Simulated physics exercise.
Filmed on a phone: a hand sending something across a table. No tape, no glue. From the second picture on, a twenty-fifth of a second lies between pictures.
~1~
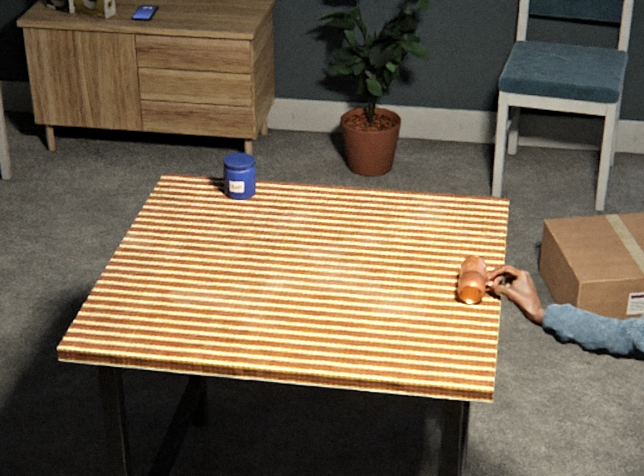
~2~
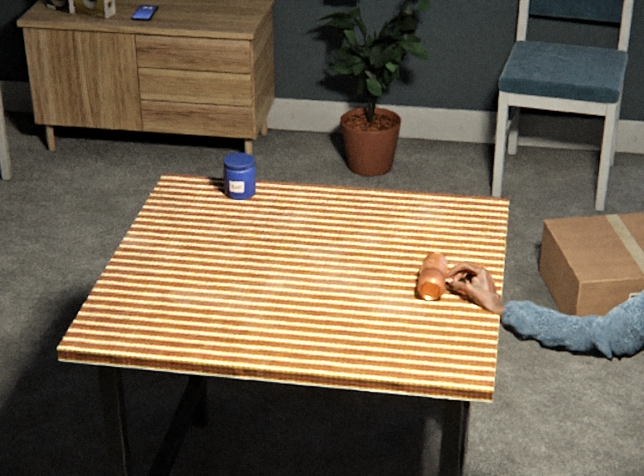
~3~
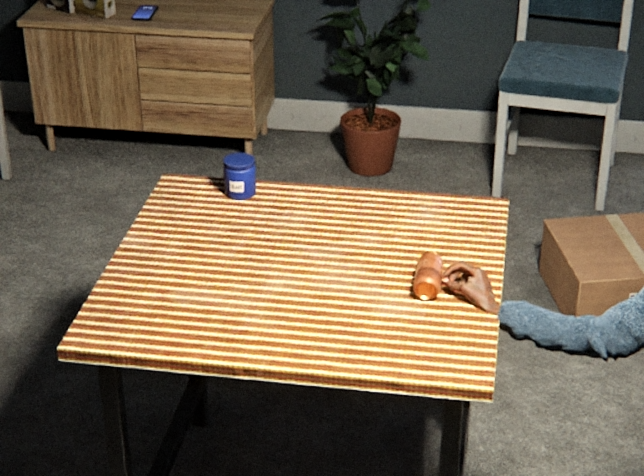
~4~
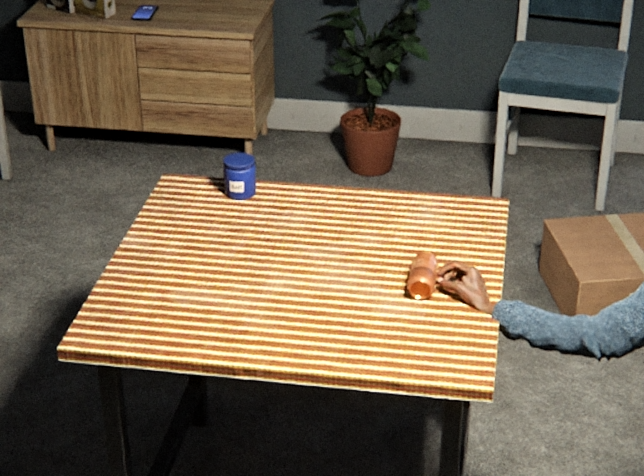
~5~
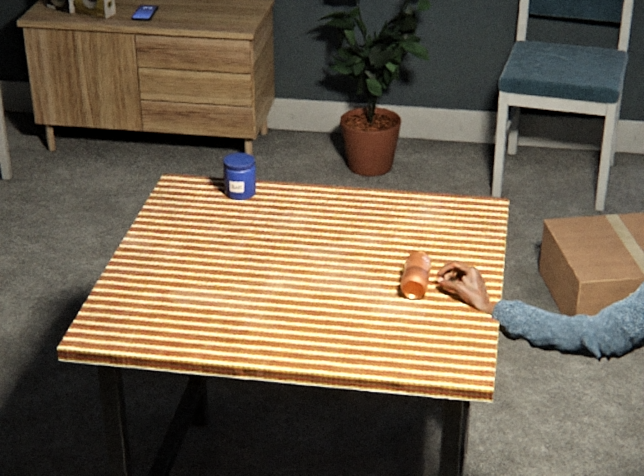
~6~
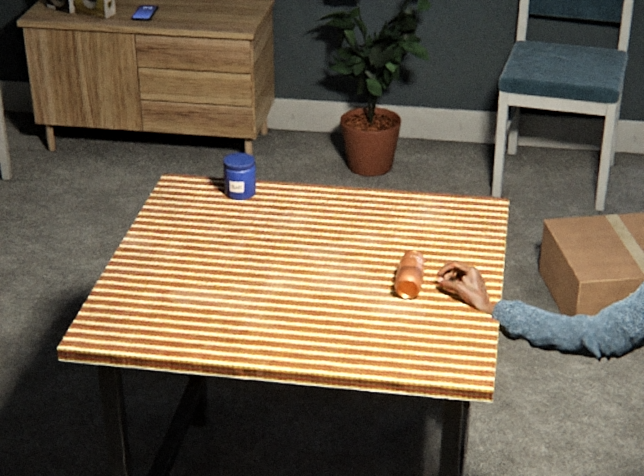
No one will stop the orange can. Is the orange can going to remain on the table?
The orange can remains on top.
Then, 0.10 s past the last view, orange can displaced about its own width near (397, 273).
Then, 0.20 s past the last view, orange can displaced about its own width near (386, 272).
Then, 0.30 s past the last view, orange can displaced well along near (378, 272).
Then, 0.50 s past the last view, orange can displaced well along near (369, 271).
Finally, moved from the start, orange can. Final places as the last picture's camera would see them, orange can near (368, 271).
